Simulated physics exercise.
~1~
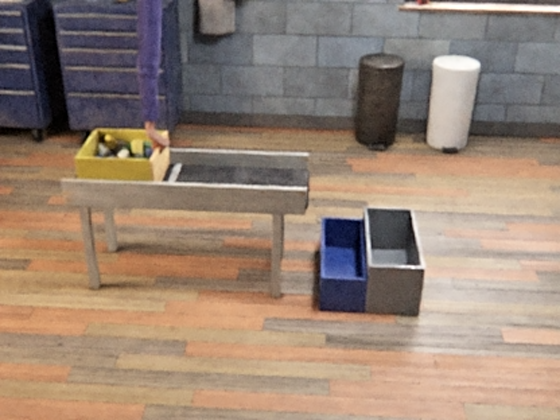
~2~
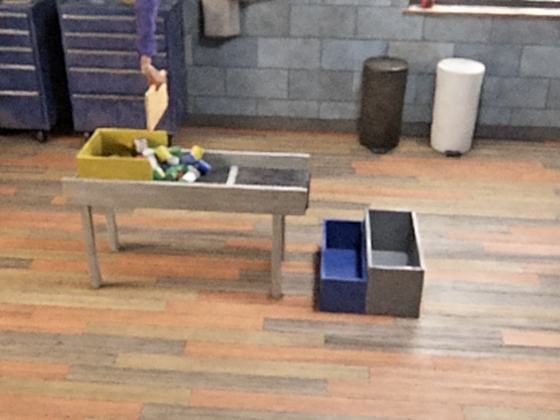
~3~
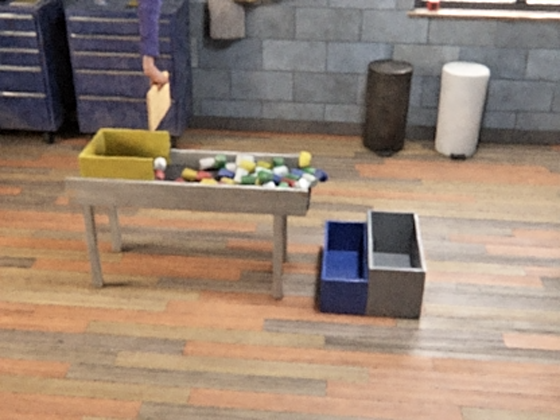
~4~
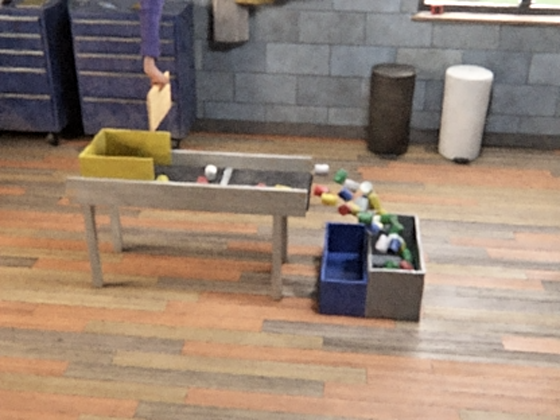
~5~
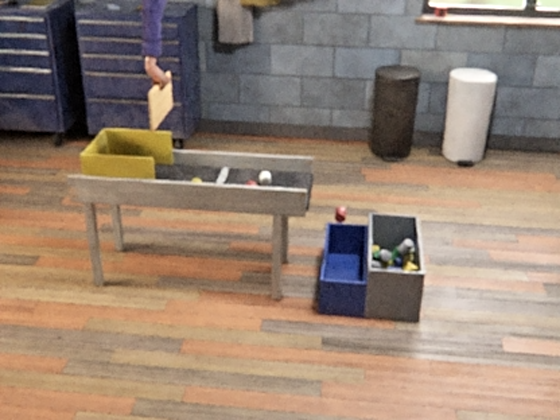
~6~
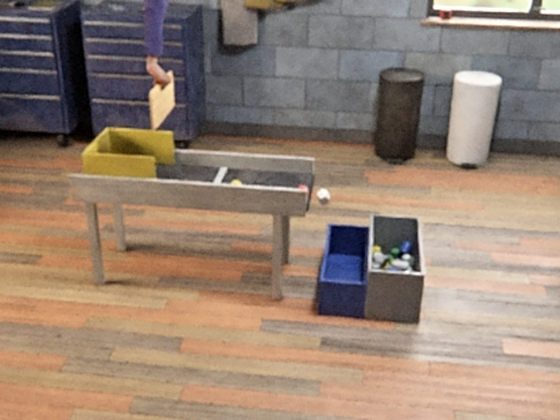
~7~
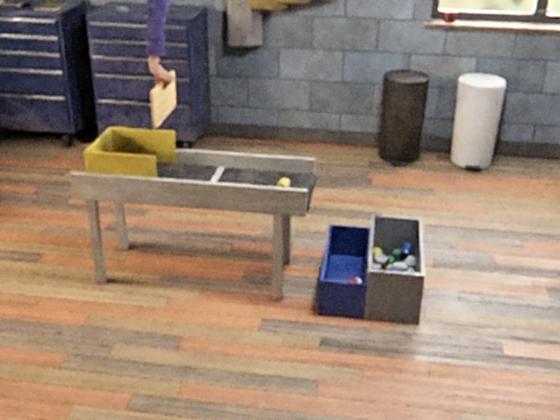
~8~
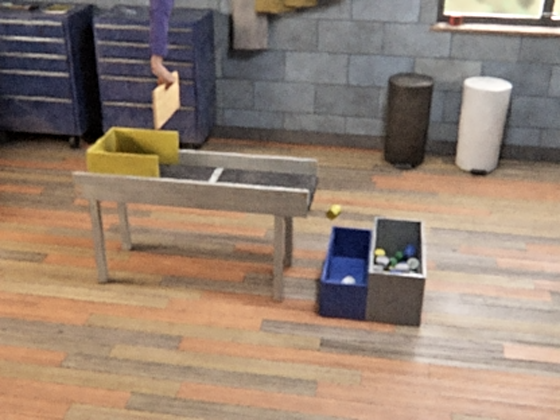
A hand lifted the gate of a yellow pen, and a heap of small colourful jars rode the belt rightward and tumbled off its end, most landing in the grey box while the last few stragglers dropped toward the nearer blue one.
